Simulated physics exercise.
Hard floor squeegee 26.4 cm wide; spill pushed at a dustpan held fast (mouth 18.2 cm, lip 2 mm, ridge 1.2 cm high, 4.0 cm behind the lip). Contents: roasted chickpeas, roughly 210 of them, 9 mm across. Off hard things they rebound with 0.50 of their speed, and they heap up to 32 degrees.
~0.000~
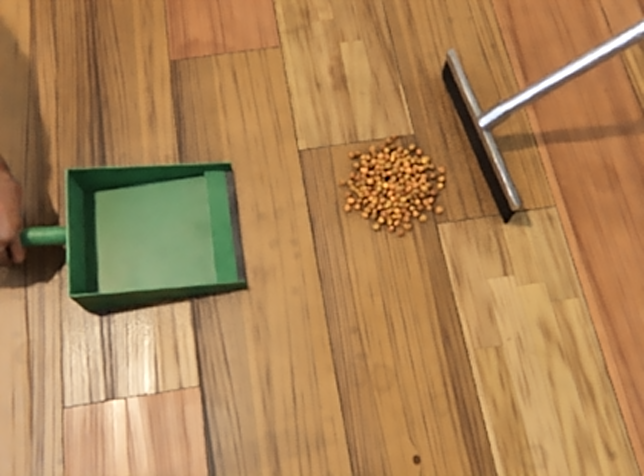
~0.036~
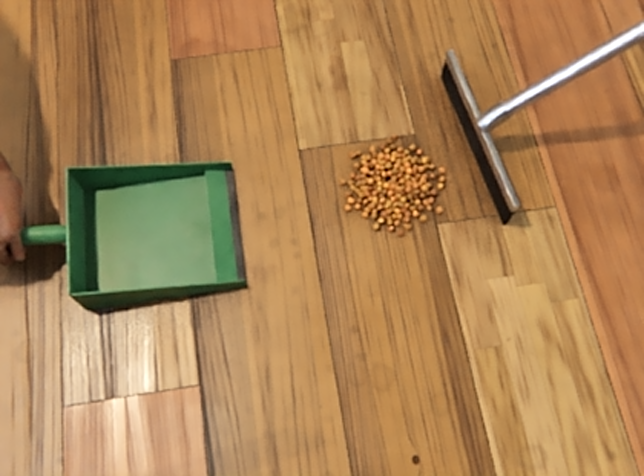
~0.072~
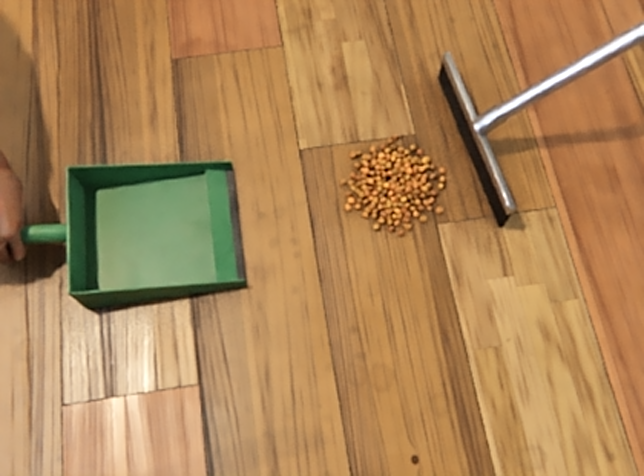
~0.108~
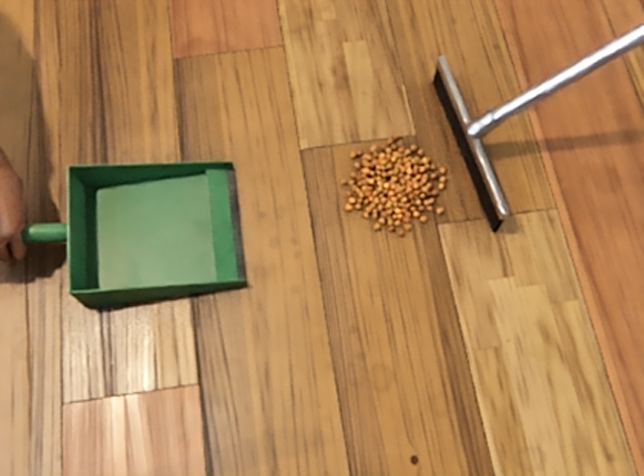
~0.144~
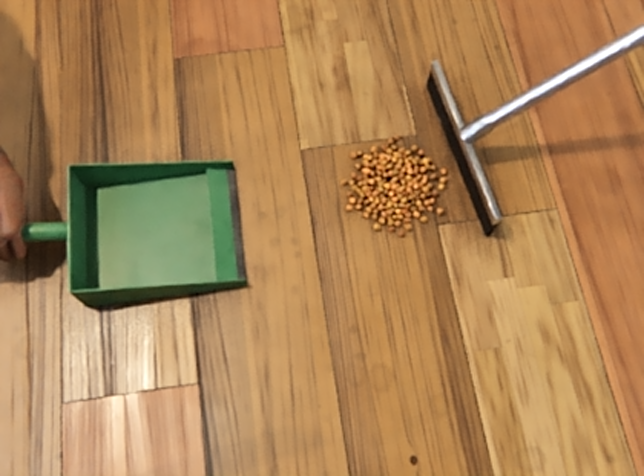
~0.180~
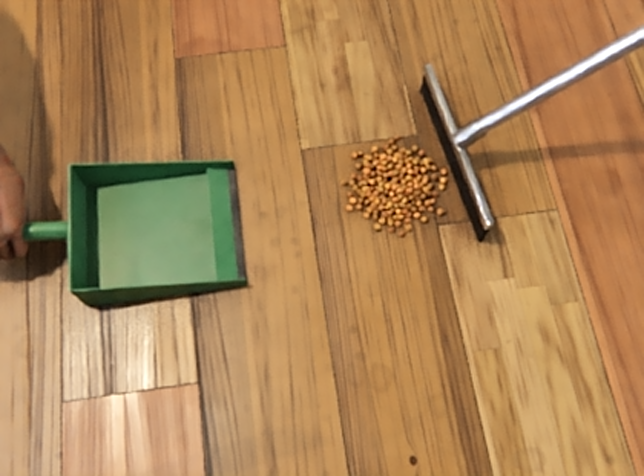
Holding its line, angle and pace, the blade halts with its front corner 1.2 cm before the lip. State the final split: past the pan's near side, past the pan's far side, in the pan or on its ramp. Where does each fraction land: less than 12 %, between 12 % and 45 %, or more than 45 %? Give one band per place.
One by one: Past the pan's near side: An intermediate share; past the pan's far side: A minor share; in the pan or on its ramp: An intermediate share.
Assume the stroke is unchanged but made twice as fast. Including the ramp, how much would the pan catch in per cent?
I'd guess it lands at about 40 per cent.
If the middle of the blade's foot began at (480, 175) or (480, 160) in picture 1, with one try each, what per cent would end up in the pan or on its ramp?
30 and 35 per cent, roughly.
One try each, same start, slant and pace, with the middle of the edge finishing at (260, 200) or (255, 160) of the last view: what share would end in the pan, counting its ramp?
Some 30 and 20 per cent.
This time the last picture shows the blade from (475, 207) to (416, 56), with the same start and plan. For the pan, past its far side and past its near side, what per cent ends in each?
Pan 5, far 25, near 0.
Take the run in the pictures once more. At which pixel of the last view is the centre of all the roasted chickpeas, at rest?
Near (241, 250).
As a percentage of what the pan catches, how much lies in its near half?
Roughly 70 percent.
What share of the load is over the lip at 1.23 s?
I'd say some 35 per cent.
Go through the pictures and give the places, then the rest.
Blade from (515, 206) to (450, 56), moved 0.0 cm, 0 of the pieces shifted so far; middle of the pieces at (390, 183); pan at (149, 240), in the first picture.
Blade from (514, 207) to (449, 57), moved 0.2 cm, 0 of the pieces shifted so far; middle of the pieces at (390, 183), in the second picture.
Blade from (510, 210) to (446, 59), moved 0.9 cm, 0 of the pieces shifted so far; middle of the pieces at (391, 183), in the third picture.
Blade from (503, 215) to (441, 63), moved 2.1 cm, 0 of the pieces shifted so far; middle of the pieces at (391, 184), in the fourth picture.
Blade from (496, 220) to (434, 67), moved 3.4 cm, 0 of the pieces shifted so far; middle of the pieces at (391, 184), in the fifth picture.
Blade from (488, 225) to (428, 71), moved 4.8 cm, 0 of the pieces shifted so far; middle of the pieces at (392, 184); pan at (150, 236). Its pace works out near 0.37 m/s, heading 23 degrees towards the viewer's side, in the sixth picture.
After 0.59 s, middle of the blade 18 cm from the lip; 0 % over the lip, far side 5 %, near side 0 %.
Then, at 0.86 s, middle of the blade 9 cm from the lip; 0 % over the lip, far side 5 %, near side 10 %.
After 1.23 s, middle of the blade 3 cm from the lip; 35 % over the lip, far side 5 %, near side 25 %.
By 1.5 s all is still; near side 25 %, far side 5 %, pan 35 %, in front of the lip or behind the blade 35 %.
